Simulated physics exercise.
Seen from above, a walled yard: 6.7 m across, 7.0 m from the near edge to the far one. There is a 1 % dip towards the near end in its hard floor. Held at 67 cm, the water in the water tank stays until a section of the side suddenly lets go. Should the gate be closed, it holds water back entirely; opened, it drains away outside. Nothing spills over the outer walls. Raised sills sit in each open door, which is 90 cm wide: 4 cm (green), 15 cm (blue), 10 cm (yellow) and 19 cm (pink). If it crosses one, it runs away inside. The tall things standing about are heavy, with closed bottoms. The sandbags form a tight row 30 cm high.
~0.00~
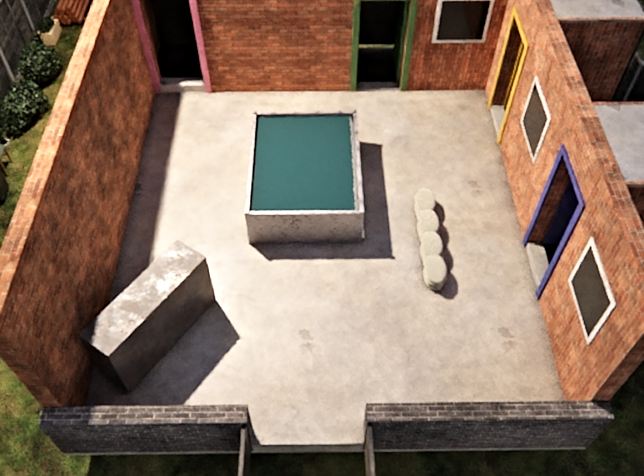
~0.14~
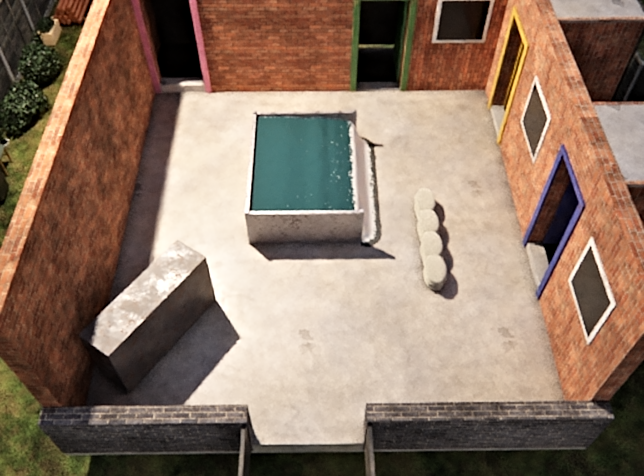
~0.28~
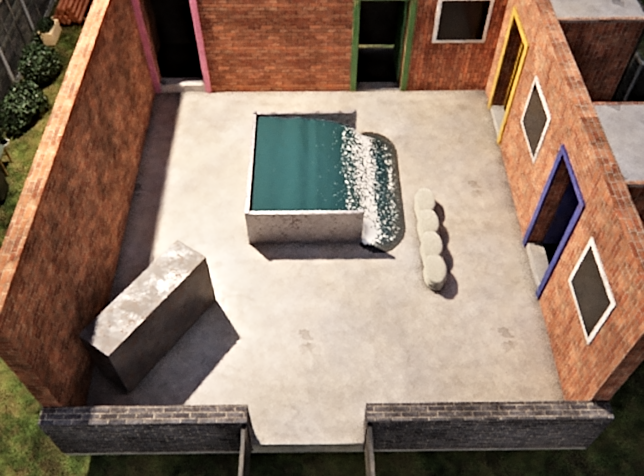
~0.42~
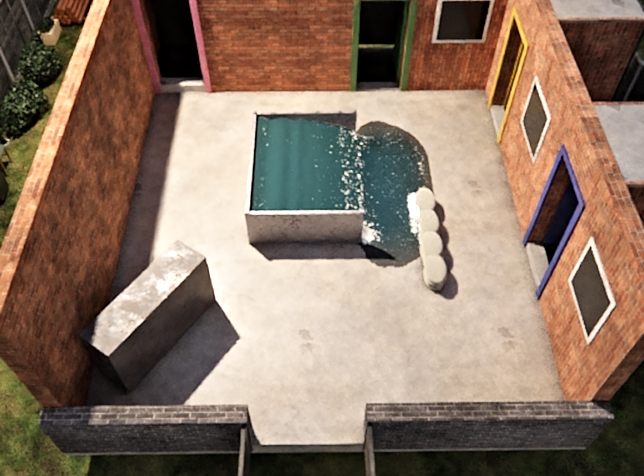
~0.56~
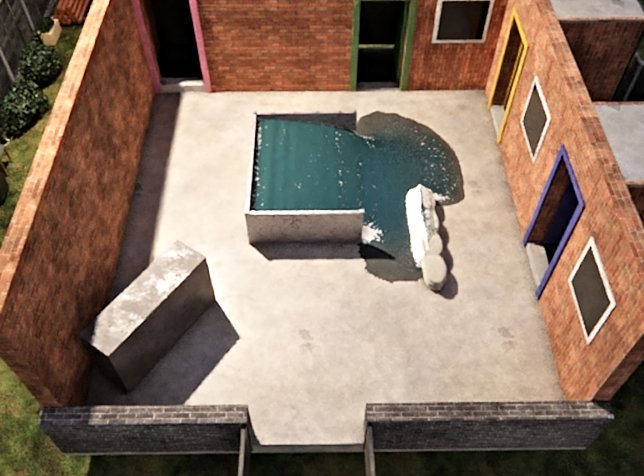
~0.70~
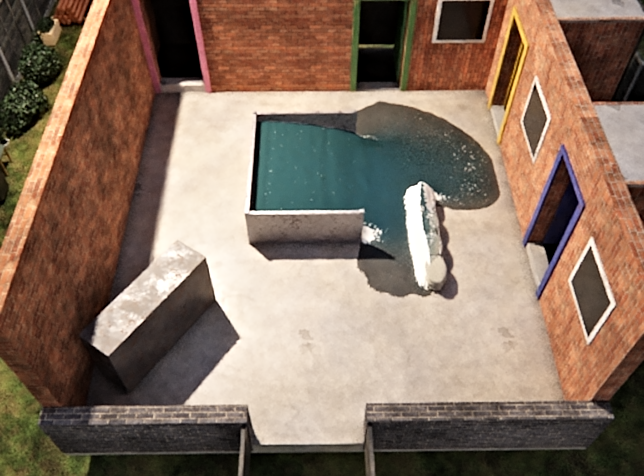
A raised tank of teal water stands in a brick-walled concrete yard, seen from high above by a still camera. A grey block sits at left, a pale lobed barrier at right, with pink, green, yellow and blue doorways around the walls. Water pours from the tank's right side, foams across the floor, strikes the barrier and spreads around its far end towards the right.
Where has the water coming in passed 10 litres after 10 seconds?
One by one: The green door overtops the limit, the blue door remains shy of the limit, the yellow door overtops the limit, the pink door remains shy of the limit.
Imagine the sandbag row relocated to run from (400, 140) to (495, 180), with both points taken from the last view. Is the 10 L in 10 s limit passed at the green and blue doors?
At the green door the limit is exceeded, and at the blue door it is exceeded.
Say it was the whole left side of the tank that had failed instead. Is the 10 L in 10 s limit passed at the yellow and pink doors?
Log - yellow: Threshold topped, pink: Threshold topped.
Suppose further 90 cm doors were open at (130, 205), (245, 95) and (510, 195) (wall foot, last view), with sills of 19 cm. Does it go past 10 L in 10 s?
In sequence the answers are less than that, less than that and more than that.
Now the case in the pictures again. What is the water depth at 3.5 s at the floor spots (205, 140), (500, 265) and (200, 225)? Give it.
Approximately 0, 5 and 0 centimetres, going through them in turn.
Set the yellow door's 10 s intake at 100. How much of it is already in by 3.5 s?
By then it's near 75% of the total.
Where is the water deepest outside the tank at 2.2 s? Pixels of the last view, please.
Location: Approx. (487, 101).
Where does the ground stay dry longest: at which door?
The pink one.
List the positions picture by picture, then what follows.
The water tank at (305, 162) is whole and still, 67 cm deep, in the first frame.
Water pours out at (355, 179) and has run 1.3 m, to a hidden place; typically 9 cm deep outside, 67 cm at the water tank's back, in the second frame.
Water pours out at (355, 181) and has run 1.4 m, to (383, 249); typically 12 cm deep outside, 67 cm at the water tank's back, in the third frame.
The front is at (410, 257), 1.7 m from the gap at (355, 182); 3.3 m2 of floor is under water; 64 cm left at the back of the water tank, in the fourth frame.
The front is at (422, 272), 2.1 m from the gap at (355, 182); 4.8 m2 of floor is under water; 57 cm left at the back of the water tank, in the fifth frame.
Water pours out at (355, 183) and has run 2.6 m, to (485, 157); typically 8 cm deep outside, 57 cm at the water tank's back, in the sixth frame.
After 1.4 s water covers 30 % of the floor and is deepest (44 cm) near (411, 212); green door 2 cm at the sill, 0 L in, blue door not reached, yellow door 22 cm at the sill, 8 L in, pink door not reached.
After 2.2 s water covers 40 % of the floor and is deepest (48 cm) near (487, 101); green door 2 cm at the sill, 0 L in, blue door 9 cm at the sill, 0 L in, yellow door 26 cm at the sill, 66 L in, pink door not reached.
After 3.5 s water covers 55 % of the floor and is deepest (26 cm) near (490, 424); green door 8 cm at the sill, 4 L in, blue door 6 cm at the sill, 0 L in, yellow door 23 cm at the sill, 157 L in, pink door not reached.
After 6.0 s water covers 75 % of the floor and is deepest (15 cm) near (155, 97); green door 7 cm at the sill, 17 L in, blue door 5 cm at the sill, 0 L in, yellow door 9 cm at the sill, 208 L in, pink door 6 cm at the sill, 0 L in.
After 10.0 s water covers 95 % of the floor and is deepest (12 cm) near (81, 429); green door 3 cm at the sill, 25 L in, blue door 6 cm at the sill, 0 L in, yellow door 3 cm at the sill, 208 L in, pink door 4 cm at the sill, 0 L in.
